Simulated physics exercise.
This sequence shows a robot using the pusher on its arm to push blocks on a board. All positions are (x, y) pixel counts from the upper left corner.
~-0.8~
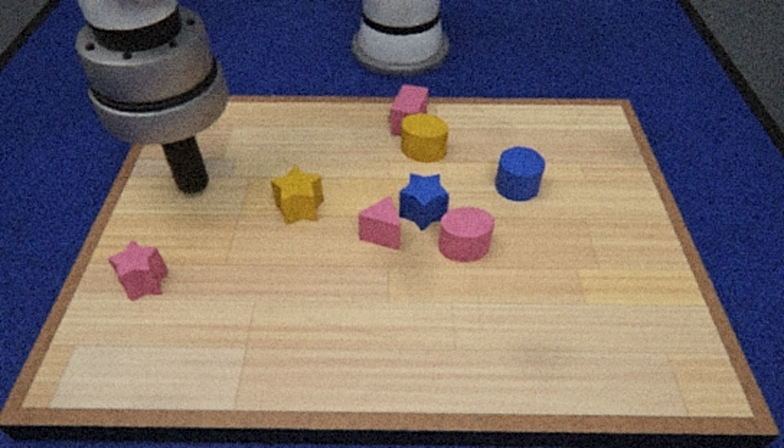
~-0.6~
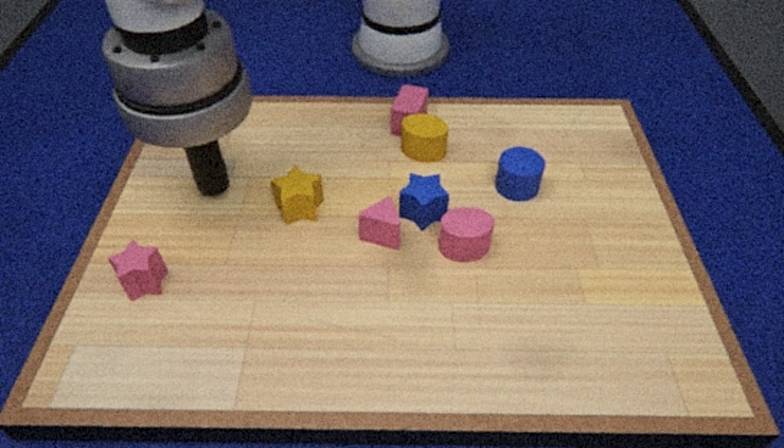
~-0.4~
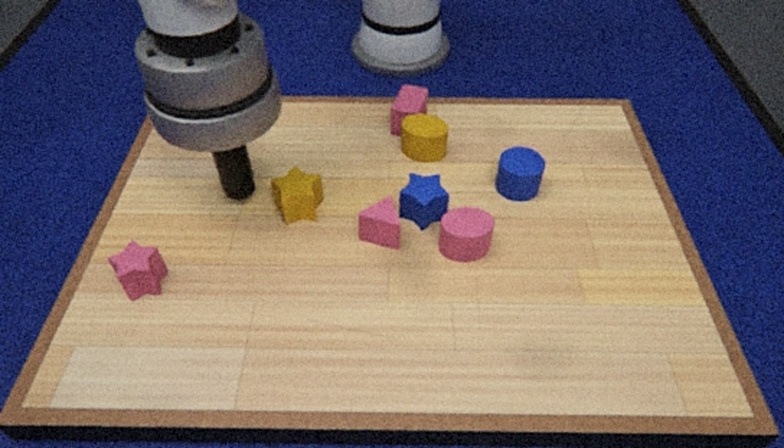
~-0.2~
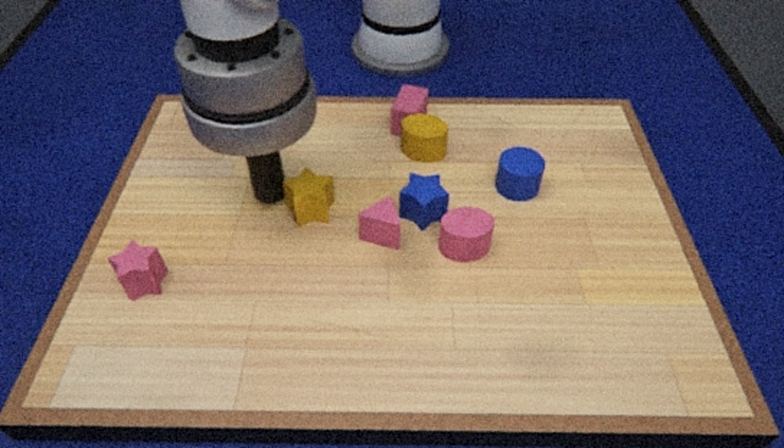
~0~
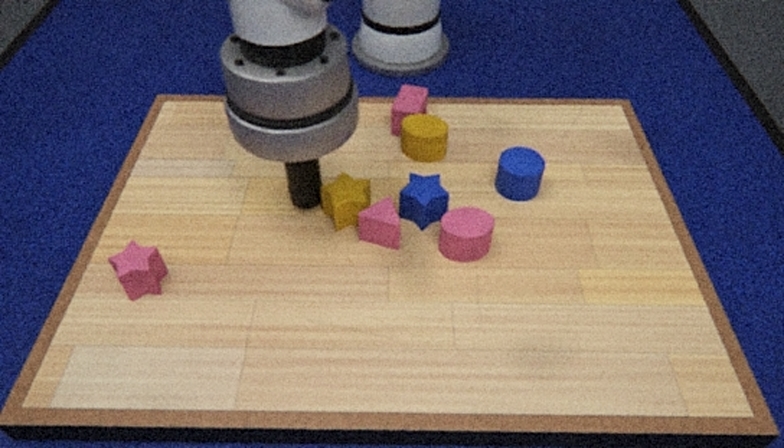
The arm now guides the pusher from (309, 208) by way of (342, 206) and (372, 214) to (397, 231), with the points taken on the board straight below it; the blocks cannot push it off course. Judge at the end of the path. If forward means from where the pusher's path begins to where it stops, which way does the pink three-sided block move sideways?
That block drifts right.
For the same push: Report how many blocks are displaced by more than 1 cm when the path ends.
My best guess is that three blocks or more move over 1 cm.
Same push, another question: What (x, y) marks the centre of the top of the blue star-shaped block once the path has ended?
It will likely be found at (473, 185).
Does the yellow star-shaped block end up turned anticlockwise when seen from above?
Yes, it checks out.
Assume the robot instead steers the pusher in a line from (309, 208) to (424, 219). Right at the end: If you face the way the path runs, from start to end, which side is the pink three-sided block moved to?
Pushed right.
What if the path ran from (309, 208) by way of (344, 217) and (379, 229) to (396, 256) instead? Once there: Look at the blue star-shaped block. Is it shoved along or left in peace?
Its place changes.
The first path, step by step. One third of the way, pusher at (341, 197); yellow star-shaped block at (380, 191); pink three-sided block at (395, 216), turned 35° clockwise.
Two thirds of the way, pusher at (373, 206); yellow star-shaped block at (416, 195); pink three-sided block at (406, 224), turned 40° clockwise; blue star-shaped block at (456, 189).
At the end, pusher at (397, 222); yellow star-shaped block at (438, 201), turned 35° anticlockwise; pink three-sided block at (410, 229), turned 35° clockwise; blue star-shaped block at (473, 185), turned 20° anticlockwise; pink oval block at (472, 222).
